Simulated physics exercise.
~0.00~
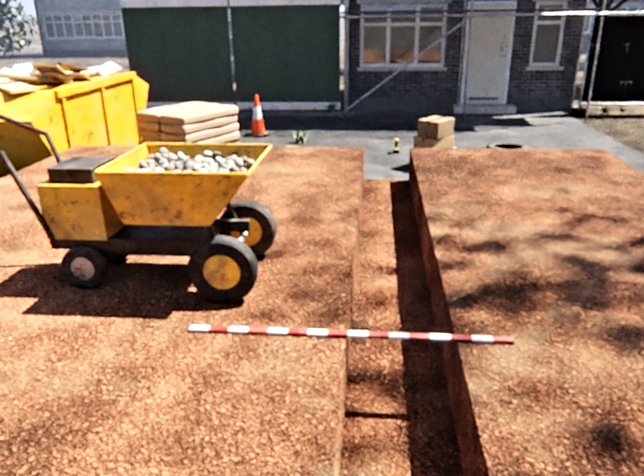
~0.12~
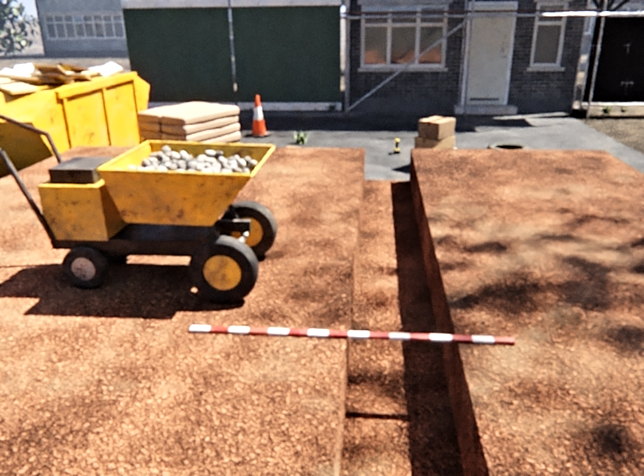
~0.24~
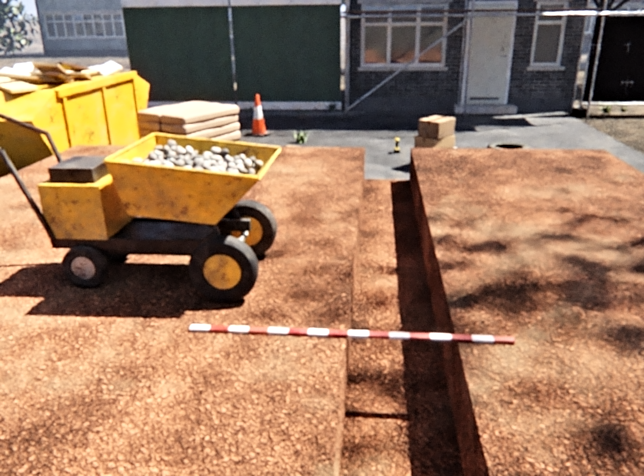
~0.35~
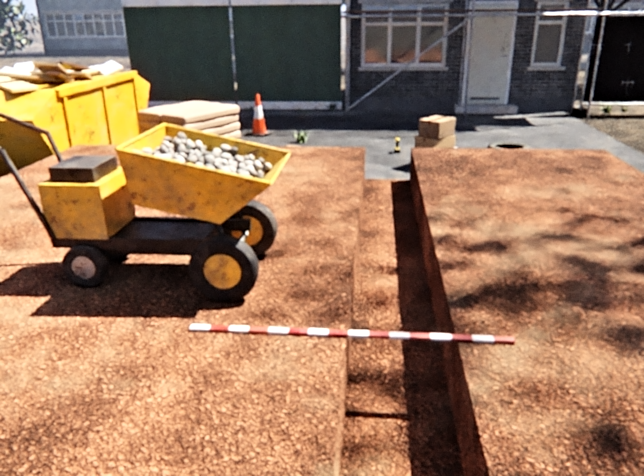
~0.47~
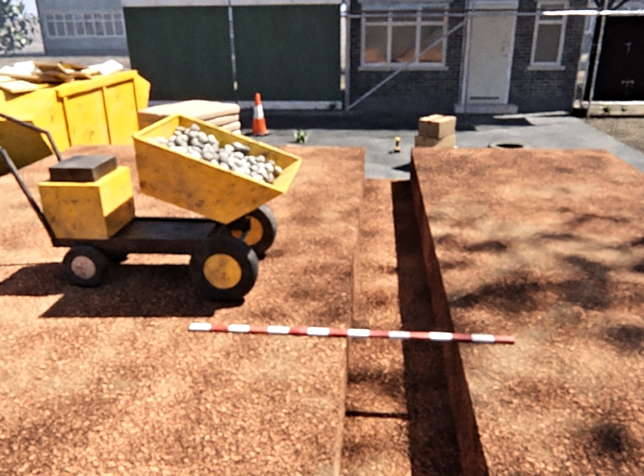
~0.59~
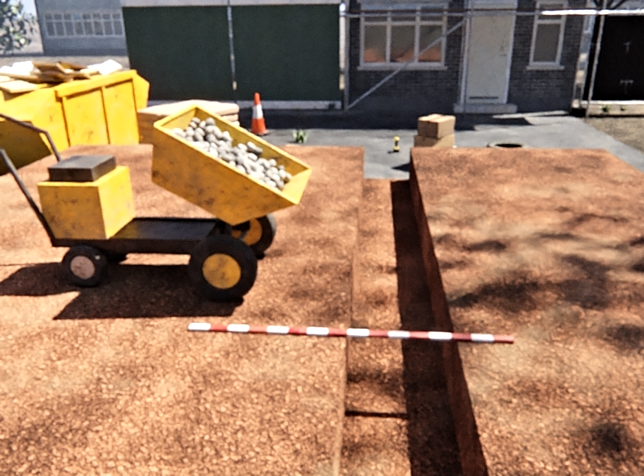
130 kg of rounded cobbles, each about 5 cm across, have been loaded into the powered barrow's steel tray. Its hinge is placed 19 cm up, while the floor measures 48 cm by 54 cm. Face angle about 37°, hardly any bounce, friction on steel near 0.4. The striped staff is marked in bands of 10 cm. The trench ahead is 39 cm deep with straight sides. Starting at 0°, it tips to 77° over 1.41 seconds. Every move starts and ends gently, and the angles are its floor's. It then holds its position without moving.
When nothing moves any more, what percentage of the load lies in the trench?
98 %.
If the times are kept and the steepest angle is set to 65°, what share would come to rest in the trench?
Roughly 95% would end there.
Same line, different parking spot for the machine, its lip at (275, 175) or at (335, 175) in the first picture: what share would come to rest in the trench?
Near 100 then near 65 percent.
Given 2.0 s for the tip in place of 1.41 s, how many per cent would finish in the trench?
Then about 95 per cent.
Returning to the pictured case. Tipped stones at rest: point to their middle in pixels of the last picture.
Somewhere around (397, 328) in the last picture.
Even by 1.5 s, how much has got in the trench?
Around 55 per cent of it.
After 1.1 s the floor is at 65°; 99 % in the tray, 1 % short of the trench; the foremost stones are at (344, 241).
After 1.5 s the floor is at 77°; 39 % in the tray, 6 % short of the trench, 56 % in the trench; the foremost stones are at (436, 343).
After 1.9 s the floor is at 77°; 9 % in the tray, 6 % short of the trench, 85 % in the trench; the foremost stones are at (437, 337).
After 3.8 s the floor is at 77°; 0 % in the tray, 2 % short of the trench, 98 % in the trench; the foremost stones are at (436, 329).
